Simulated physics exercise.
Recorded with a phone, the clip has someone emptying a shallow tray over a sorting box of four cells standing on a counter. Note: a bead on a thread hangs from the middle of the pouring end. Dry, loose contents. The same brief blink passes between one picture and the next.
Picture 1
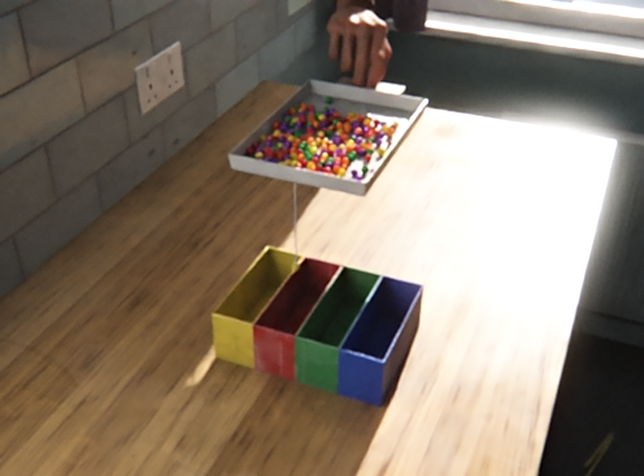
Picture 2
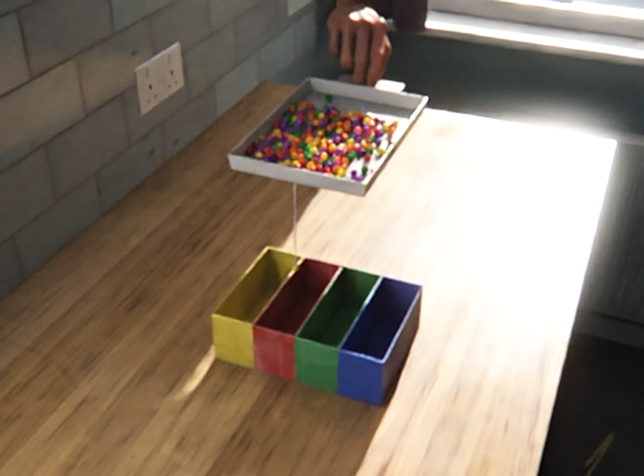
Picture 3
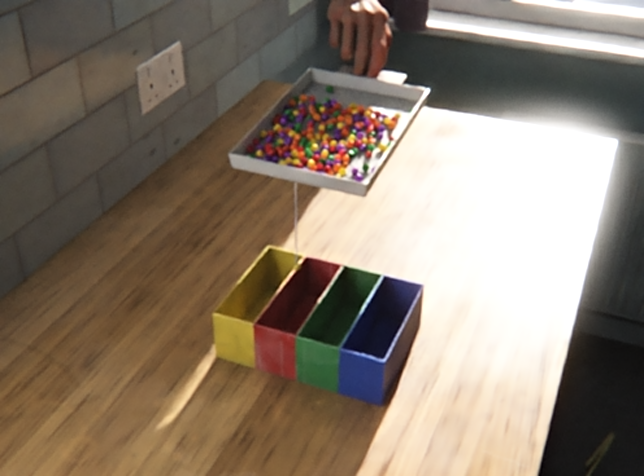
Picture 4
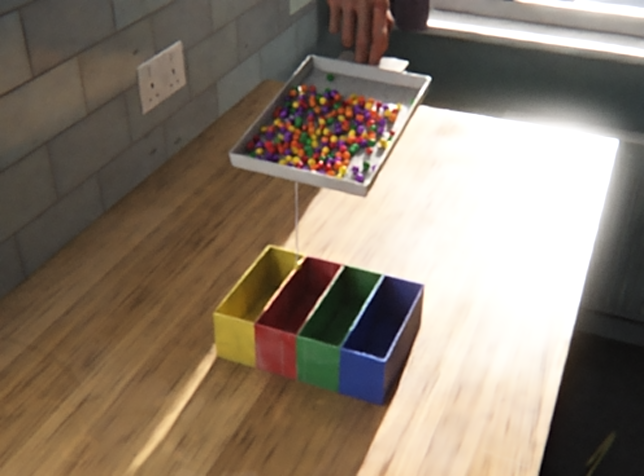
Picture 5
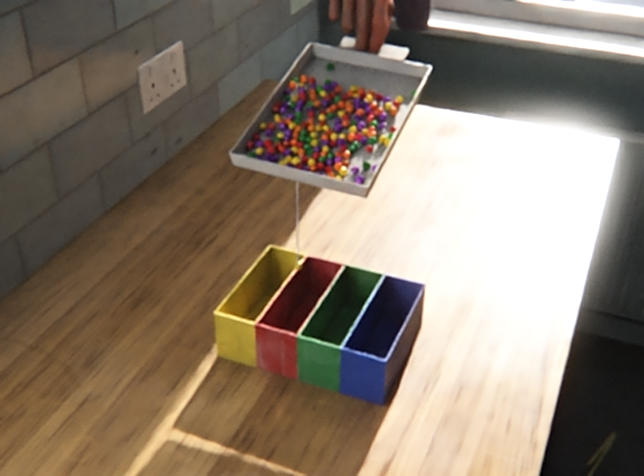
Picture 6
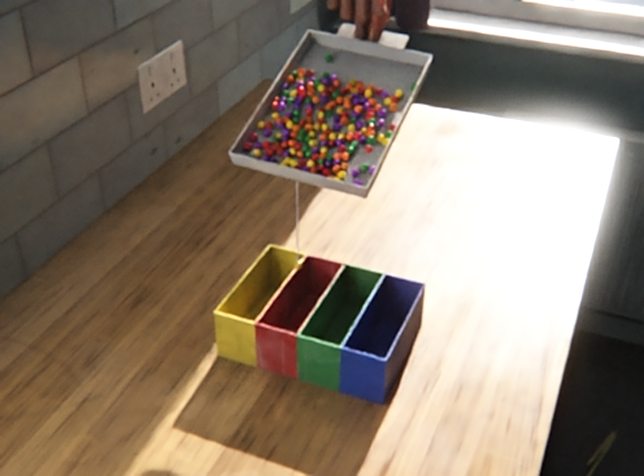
We see a hand steadily raise the far end of a shallow tray of colourful beads above a box with yellow, red, green and blue cells, the tray's slope steepening as the beads begin shifting toward its near edge.
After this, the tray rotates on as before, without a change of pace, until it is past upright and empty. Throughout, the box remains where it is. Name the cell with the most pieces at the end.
Green.
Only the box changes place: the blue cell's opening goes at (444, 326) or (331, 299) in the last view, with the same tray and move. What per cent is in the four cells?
You'd get near 70 percent first and near 70 percent next.
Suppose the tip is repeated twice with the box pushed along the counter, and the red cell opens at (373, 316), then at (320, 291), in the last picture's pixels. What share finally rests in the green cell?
Close to 0 in a hundred first, close to 40 in a hundred second.
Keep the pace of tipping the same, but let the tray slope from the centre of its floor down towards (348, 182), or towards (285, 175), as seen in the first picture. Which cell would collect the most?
So the first one goes to the green cell and the second to the cell in yellow.
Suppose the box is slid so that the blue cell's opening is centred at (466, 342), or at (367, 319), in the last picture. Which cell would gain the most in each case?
In order: That yellow cell, that green cell.
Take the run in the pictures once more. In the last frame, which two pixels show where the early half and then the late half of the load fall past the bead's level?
It goes through near (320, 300) first, then near (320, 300).
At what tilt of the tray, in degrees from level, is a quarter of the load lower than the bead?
Roughly 100 degrees of tilt.
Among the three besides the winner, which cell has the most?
The red cell.
Soon after the last picture, tray tipped steeply; nearly all on the tray; a stray few falling or outside the box.
A little later, tray tipped past a quarter turn; about a quarter on the tray; about a quarter in the green cell; a small part in the red cell; a small part in the blue cell; a stray few in the yellow cell; about a third falling or outside the box.
Later still, tray tipped past a quarter turn; about half in the green cell; about a quarter in the red cell; a small part in the yellow cell; a small part in the blue cell; a small part falling or outside the box.
By the end, tray tipped past a quarter turn; about half in the green cell; about a quarter in the red cell; a small part in the yellow cell; a small part in the blue cell; a small part outside the box.
